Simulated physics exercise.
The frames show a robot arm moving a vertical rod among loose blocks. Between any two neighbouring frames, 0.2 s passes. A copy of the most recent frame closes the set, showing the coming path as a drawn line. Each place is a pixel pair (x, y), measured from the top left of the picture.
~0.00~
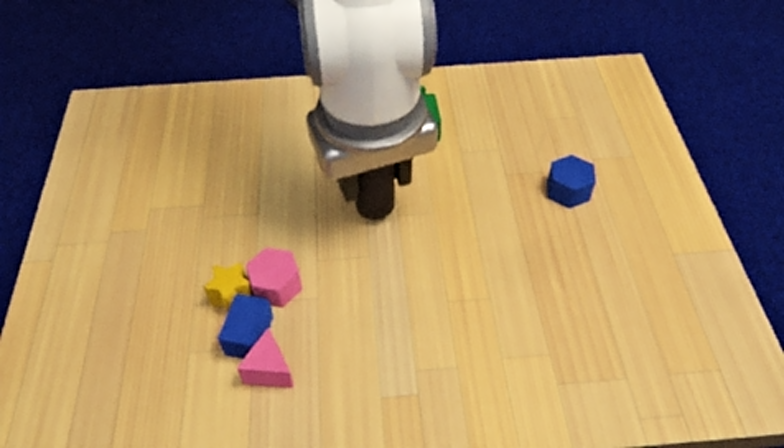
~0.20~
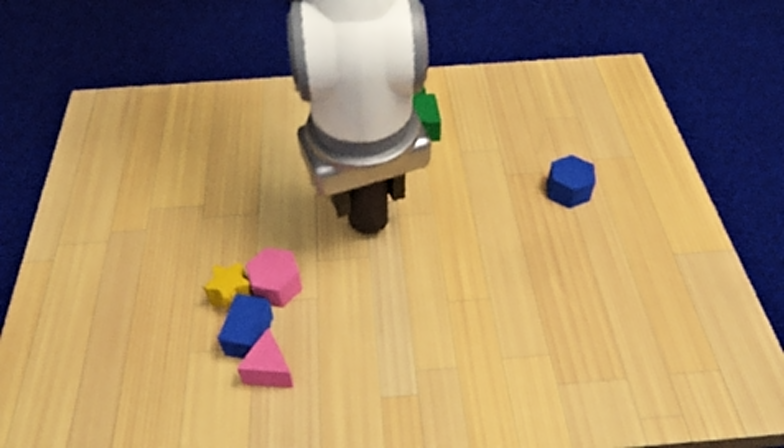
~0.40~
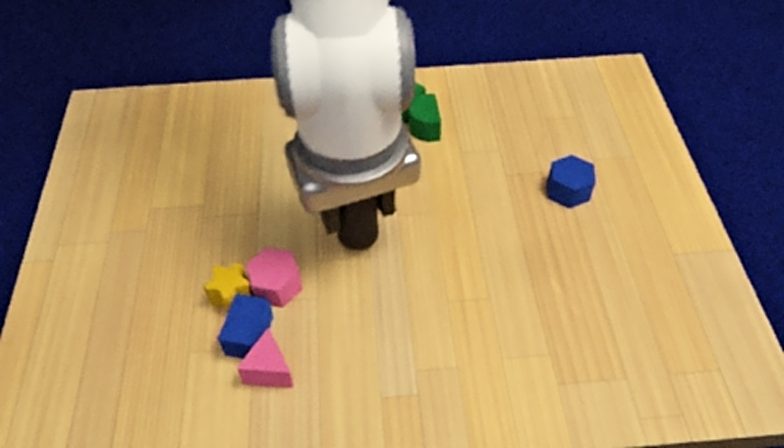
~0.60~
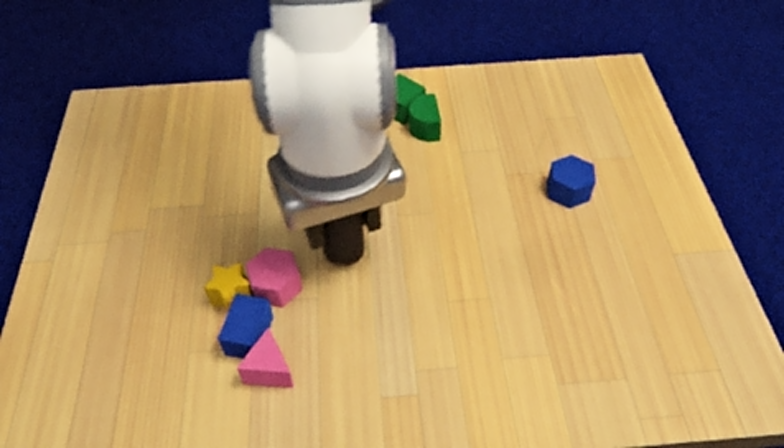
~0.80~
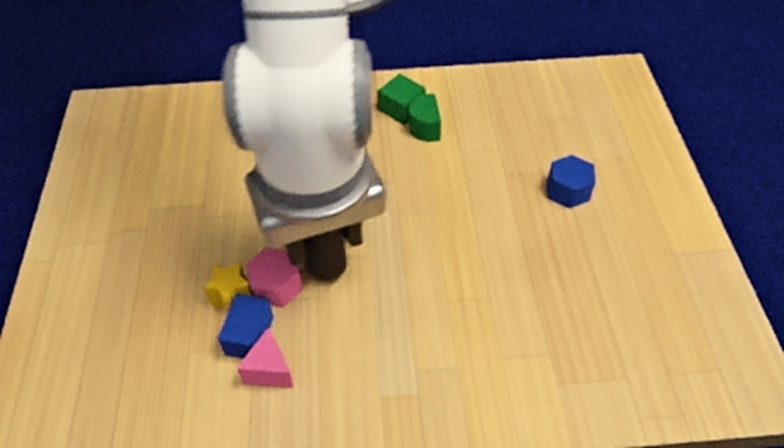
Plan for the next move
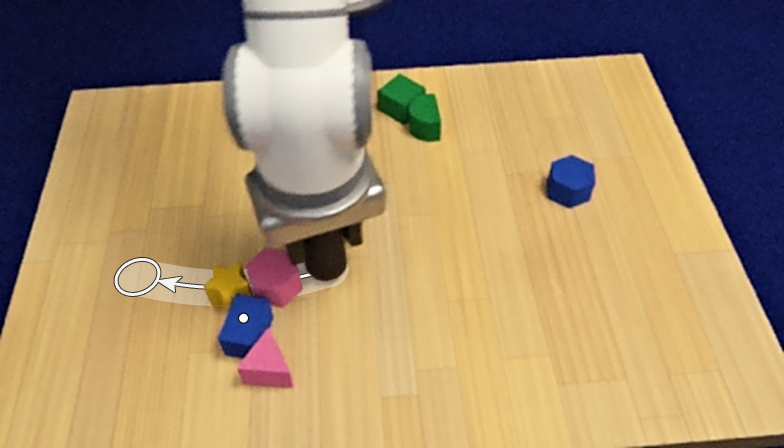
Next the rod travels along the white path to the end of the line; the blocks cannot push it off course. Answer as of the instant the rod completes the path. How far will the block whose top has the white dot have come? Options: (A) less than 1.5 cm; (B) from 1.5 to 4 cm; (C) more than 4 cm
My pick is A.
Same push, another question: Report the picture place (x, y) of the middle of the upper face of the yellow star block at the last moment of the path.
My estimate: (89, 331).
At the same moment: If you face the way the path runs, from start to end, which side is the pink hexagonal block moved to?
With start-to-end as forward, it shifts left.
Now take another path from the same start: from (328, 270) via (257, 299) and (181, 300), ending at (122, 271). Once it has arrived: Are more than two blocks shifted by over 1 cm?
Yes, I think so.
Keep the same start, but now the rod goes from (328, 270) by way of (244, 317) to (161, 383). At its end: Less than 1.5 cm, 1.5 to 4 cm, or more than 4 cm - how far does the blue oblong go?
Covers over 4 cm.
Path on the board, from (328, 270) through (264, 284) and (199, 287) to (138, 277); the dot is on the blue oblong.
On the path given first. One third of the way, rod (261, 279); yellow star block (168, 295); blue oblong (233, 327), turned 20° anticlockwise; pink hexagonal block (212, 284).
Two thirds of the way, rod (196, 281); yellow star block (107, 319), turned 20° anticlockwise; blue oblong (233, 327), turned 20° anticlockwise; pink hexagonal block (148, 295), turned 35° anticlockwise.
At the end, rod (134, 271); yellow star block (89, 331), turned 30° anticlockwise; blue oblong (233, 327), turned 20° anticlockwise; pink three-sided block in place; pink hexagonal block (125, 301), turned 55° anticlockwise.
